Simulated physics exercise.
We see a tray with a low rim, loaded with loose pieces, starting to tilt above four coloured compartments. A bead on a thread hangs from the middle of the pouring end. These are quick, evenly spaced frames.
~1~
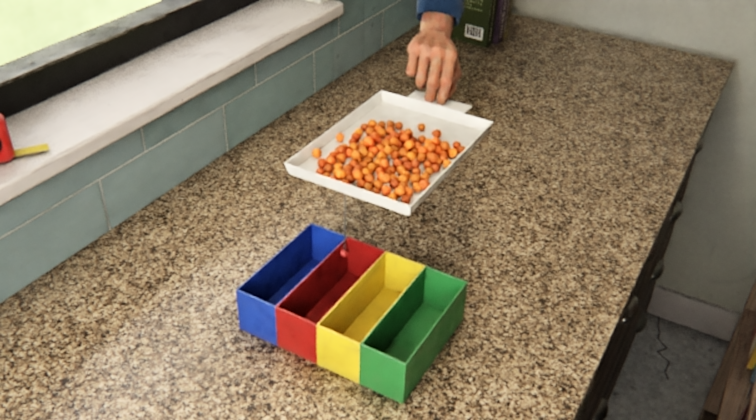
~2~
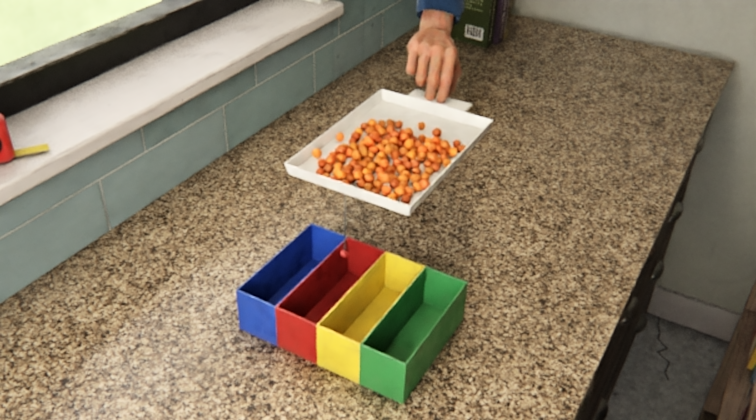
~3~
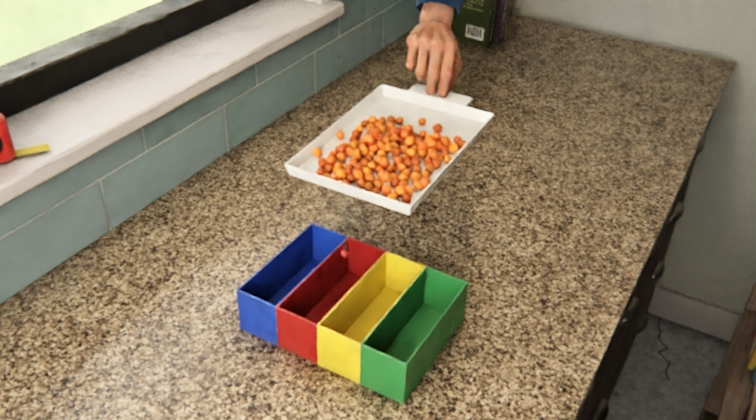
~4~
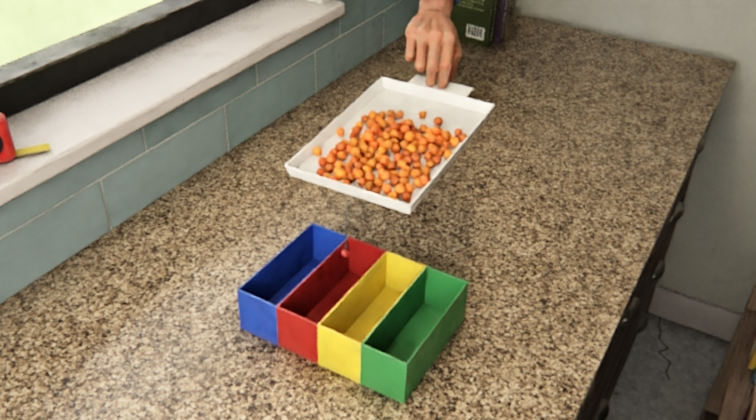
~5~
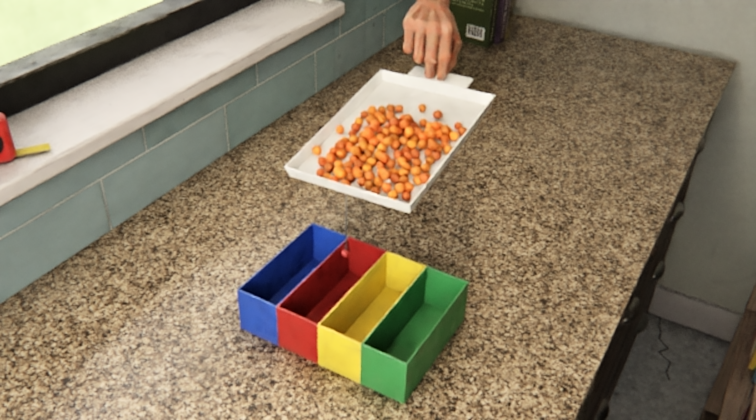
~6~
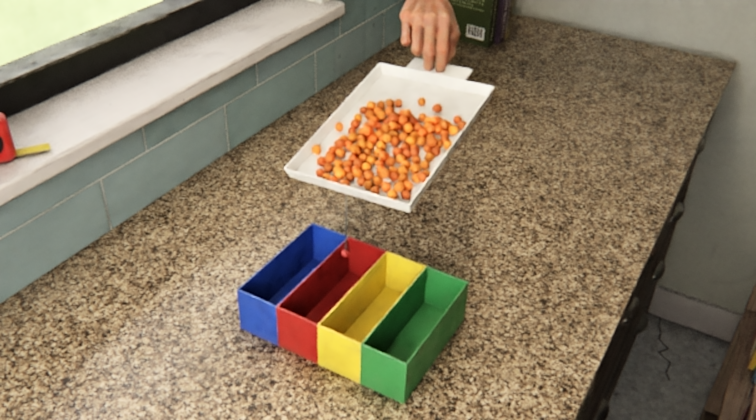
At the start, a hand holds a white tray of orange and reddish pieces nearly level above a speckled counter, behind blue, red, yellow and green compartments. Then the hand raises the handle end slightly, tilting the tray a little toward the compartments, while the pieces stay heaped and barely shift.
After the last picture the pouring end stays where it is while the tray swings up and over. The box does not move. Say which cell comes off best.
The blue one ends fullest.
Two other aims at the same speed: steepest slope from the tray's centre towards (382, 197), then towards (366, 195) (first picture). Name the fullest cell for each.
First the yellow cell, then that yellow cell.
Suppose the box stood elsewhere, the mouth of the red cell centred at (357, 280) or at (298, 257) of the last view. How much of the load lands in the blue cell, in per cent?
In turn 30 and 20 in a hundred.
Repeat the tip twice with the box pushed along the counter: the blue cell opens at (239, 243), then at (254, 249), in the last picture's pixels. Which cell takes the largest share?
At the first place the red cell, at the second the red one.
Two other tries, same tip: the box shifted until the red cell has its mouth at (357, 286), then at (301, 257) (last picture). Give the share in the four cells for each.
The first gives 40 %, the second 100 %.
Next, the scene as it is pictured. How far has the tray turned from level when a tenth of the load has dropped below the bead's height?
At some 100 degrees.
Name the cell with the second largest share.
It is that red cell.
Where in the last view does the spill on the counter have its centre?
Near (237, 284).
Just after the last frame, tray tipped steeply; almost all on the tray; just a few in the red cell; just a few in the blue cell; just a few falling or outside the box.
A moment on, tray tipped right over; the larger part on the tray; just a few in the red cell; just a few in the blue cell; just a few in the yellow cell; about a tenth falling or outside the box.
Further on, tray tipped past a quarter turn; roughly a third in the blue cell; roughly a quarter in the red cell; about a tenth in the yellow cell; just a few in the green cell; roughly a quarter falling or outside the box.
When it is over, tray tipped past a quarter turn; roughly a third in the blue cell; roughly a quarter in the red cell; about a tenth in the yellow cell; just a few in the green cell; roughly a quarter outside the box.
